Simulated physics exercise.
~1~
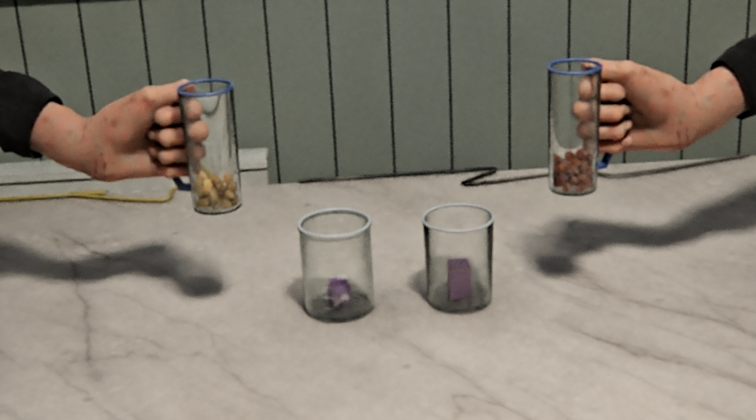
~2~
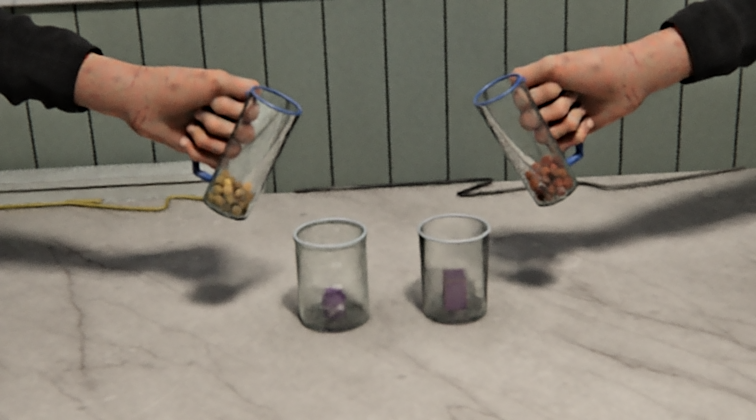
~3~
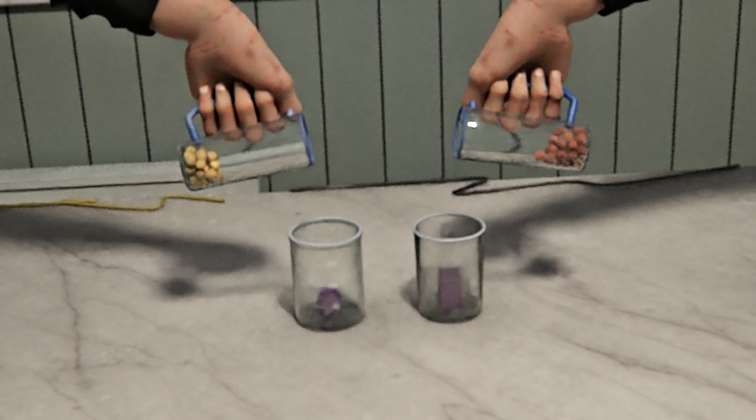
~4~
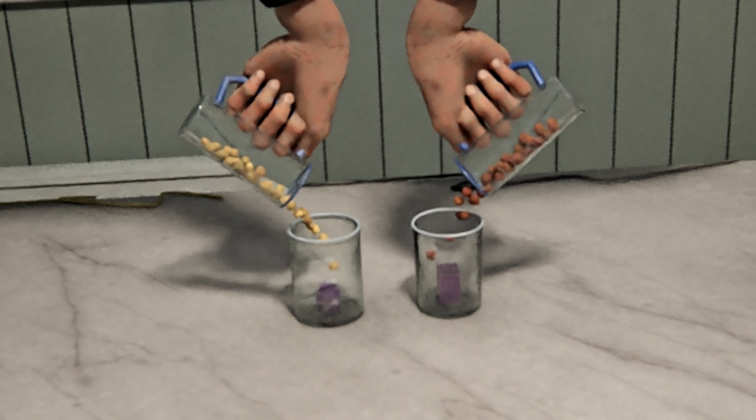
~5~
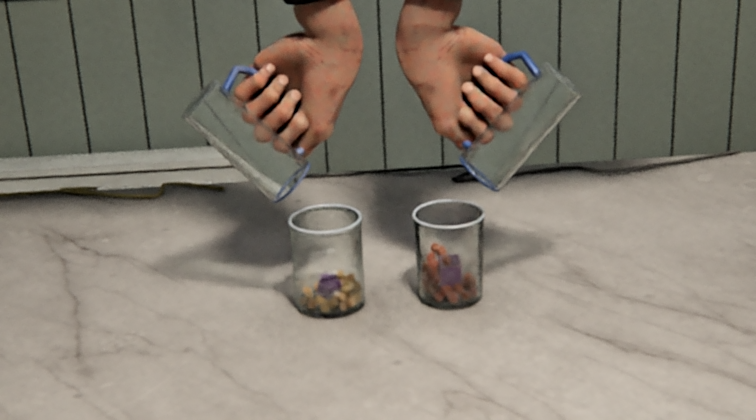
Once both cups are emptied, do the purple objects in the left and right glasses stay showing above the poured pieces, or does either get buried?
Both stay showing. The yellowish pieces on the left and the reddish-brown pieces on the right settle around the purple objects without rising over them.
